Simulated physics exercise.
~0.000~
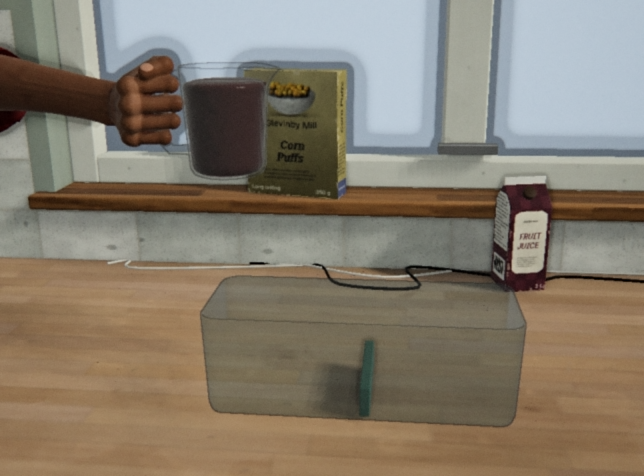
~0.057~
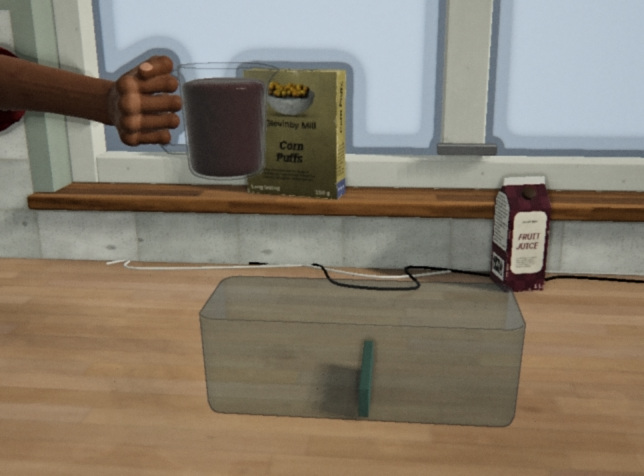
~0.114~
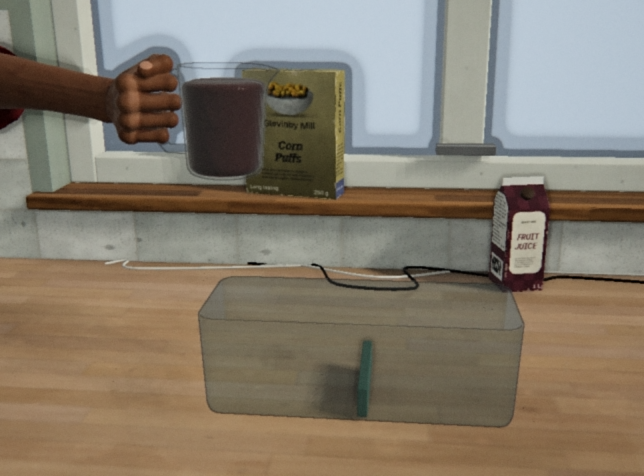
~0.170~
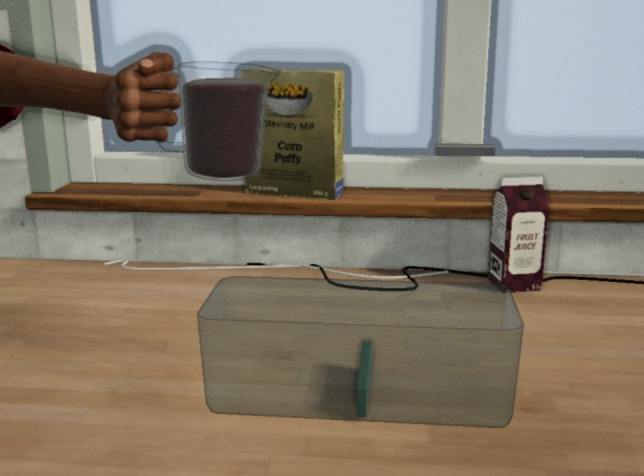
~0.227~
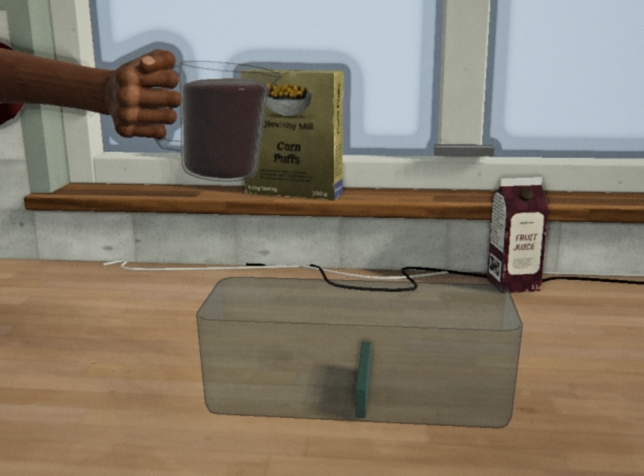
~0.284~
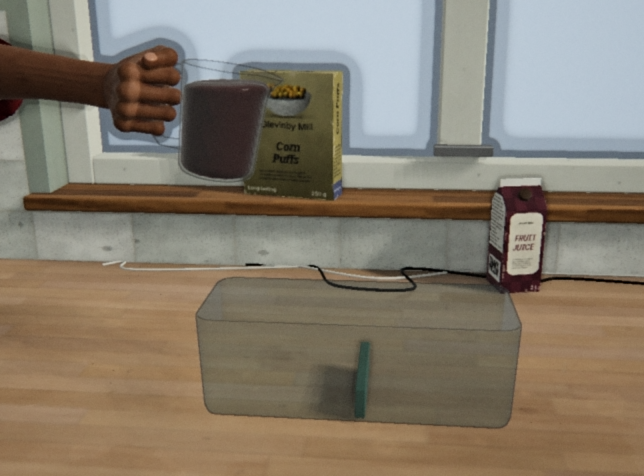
Above a clear oblong basin on a wooden counter, a hand slightly tilts a jug of dark liquid.
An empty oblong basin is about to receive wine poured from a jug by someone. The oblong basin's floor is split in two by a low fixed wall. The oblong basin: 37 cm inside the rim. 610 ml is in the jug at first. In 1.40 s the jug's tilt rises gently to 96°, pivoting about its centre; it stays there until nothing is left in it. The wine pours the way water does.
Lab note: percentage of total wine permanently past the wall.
Approx. 60 %.
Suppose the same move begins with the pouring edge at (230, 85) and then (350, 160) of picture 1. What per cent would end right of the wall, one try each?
Try 1: Approx. 5 %; try 2: Approx. 95 %.
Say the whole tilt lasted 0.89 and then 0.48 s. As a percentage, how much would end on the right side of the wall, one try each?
60 per cent first, 60 per cent second.
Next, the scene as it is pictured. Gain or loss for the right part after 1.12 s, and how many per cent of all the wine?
I'd say it grows by some 32.
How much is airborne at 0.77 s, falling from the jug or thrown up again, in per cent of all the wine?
I'd put it at about 12 percent.
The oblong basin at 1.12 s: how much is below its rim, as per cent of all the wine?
I reckon close to 34 per cent.
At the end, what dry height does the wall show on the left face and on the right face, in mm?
I'd say some 28 mm on the left and some 22 mm on the right.
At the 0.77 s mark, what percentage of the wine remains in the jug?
Roughly 86 %.
After 0.77 s the tilt is 55° and 86 per cent is still to pour, 1 is left of the wall and 0 right of it.
After 1.12 s the tilt is 87° and 42 per cent is still to pour, 5 is left of the wall and 28 right of it.
After 1.50 s the tilt is 96° and 7 per cent is still to pour, 25 is left of the wall and 59 right of it.
After 1.90 s the tilt is 96° and 1 per cent is still to pour, 38 is left of the wall and 59 right of it.
In the end 39 per cent lies left of the wall, 60 right of it and 2 outside.
